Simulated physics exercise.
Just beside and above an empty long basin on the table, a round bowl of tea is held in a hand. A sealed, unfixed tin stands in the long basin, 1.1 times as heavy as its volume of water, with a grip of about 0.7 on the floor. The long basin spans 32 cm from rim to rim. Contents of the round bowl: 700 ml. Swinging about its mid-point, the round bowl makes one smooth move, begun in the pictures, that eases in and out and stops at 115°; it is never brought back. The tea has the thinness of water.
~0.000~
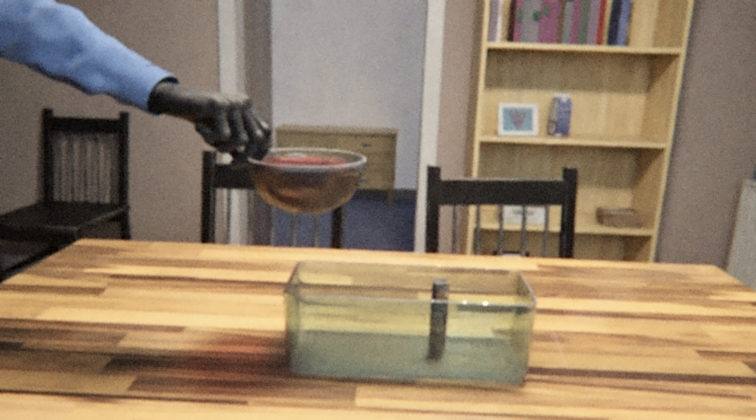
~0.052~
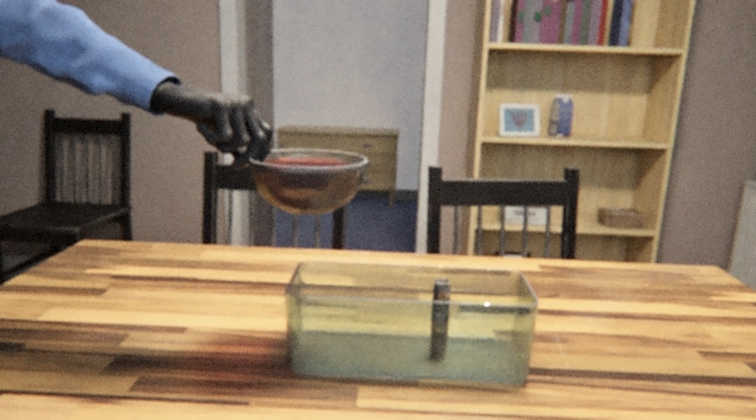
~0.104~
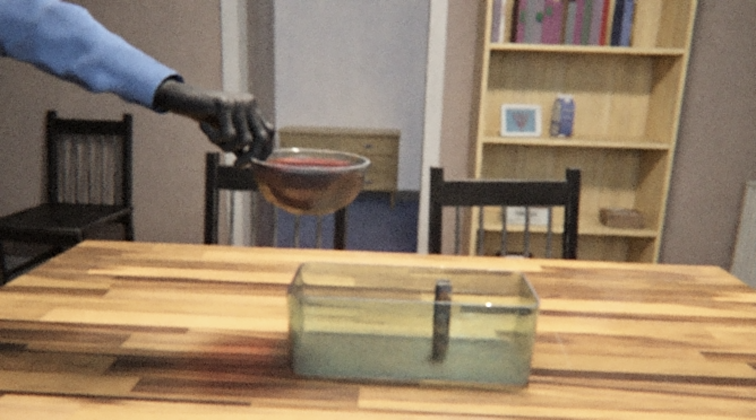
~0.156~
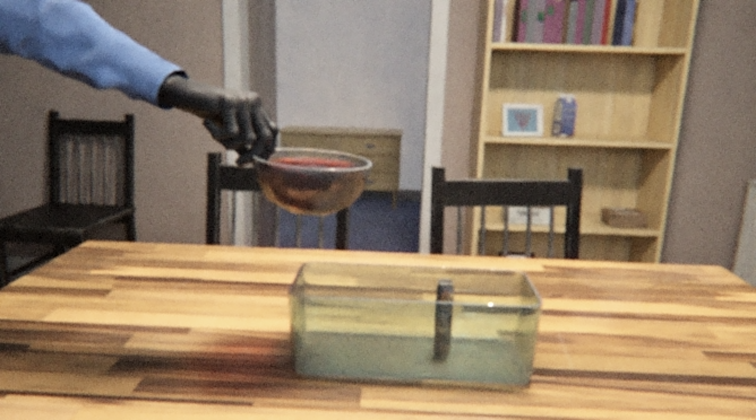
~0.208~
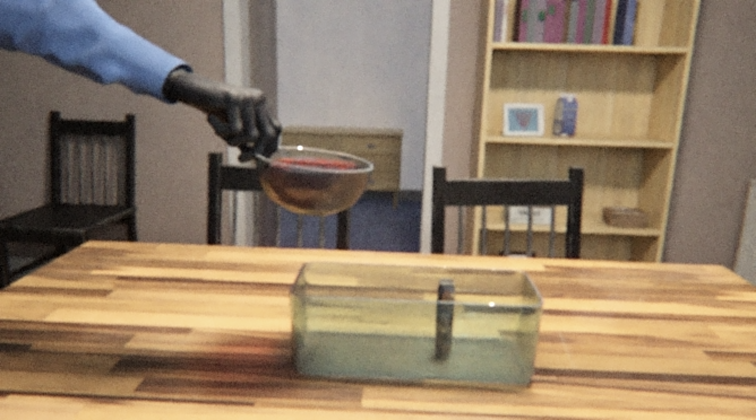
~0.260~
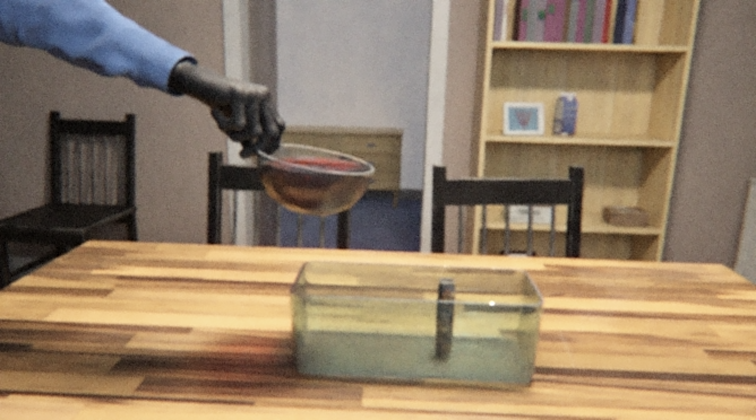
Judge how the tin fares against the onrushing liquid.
It will not come down.
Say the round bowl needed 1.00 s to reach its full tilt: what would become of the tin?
Outcome - the tin remains standing.
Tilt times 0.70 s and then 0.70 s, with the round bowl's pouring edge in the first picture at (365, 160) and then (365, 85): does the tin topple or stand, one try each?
The tin overturns the first time and overturns the second time.
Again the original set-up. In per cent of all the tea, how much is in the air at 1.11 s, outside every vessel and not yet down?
In-air share: About 3 %.
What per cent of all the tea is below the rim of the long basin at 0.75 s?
Estimate - around 30 in a hundred parts.
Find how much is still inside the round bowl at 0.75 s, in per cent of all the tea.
Around 36 percent.
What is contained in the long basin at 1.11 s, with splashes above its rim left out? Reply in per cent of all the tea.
About 98 %.
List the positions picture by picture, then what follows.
In the first frame, tilt 0°; pouring edge (365, 161); surface from (253, 163) to (362, 167); the long basin's rim runs from (291, 277) to (528, 287); the tin's top is at (441, 284).
In the second frame, tilt 0°; pouring edge (366, 162); surface from (255, 163) to (364, 168).
In the third frame, tilt 2°; pouring edge (368, 164); surface from (256, 164) to (366, 169).
In the fourth frame, tilt 4°; pouring edge (370, 166); surface from (259, 163) to (368, 169).
In the fifth frame, tilt 6°; pouring edge (372, 168); surface from (261, 163) to (369, 170).
In the sixth frame, tilt 10°; pouring edge (373, 171); surface from (262, 163) to (372, 169).
Then, 0.75 s in, the tilt is 65° and 36 per cent is still to pour; the tin stands where it began.
Then, 1.11 s in, the tilt is 104° and 0 per cent is still to pour; the tin stands where it began.
Then, 1.48 s in, the tilt is 115° and 0 per cent is still to pour; the tin stands where it began.
Then, 1.89 s in, the tilt is 115° and 0 per cent is still to pour; the tin stands where it began.
Finally, the tin stands where it began.
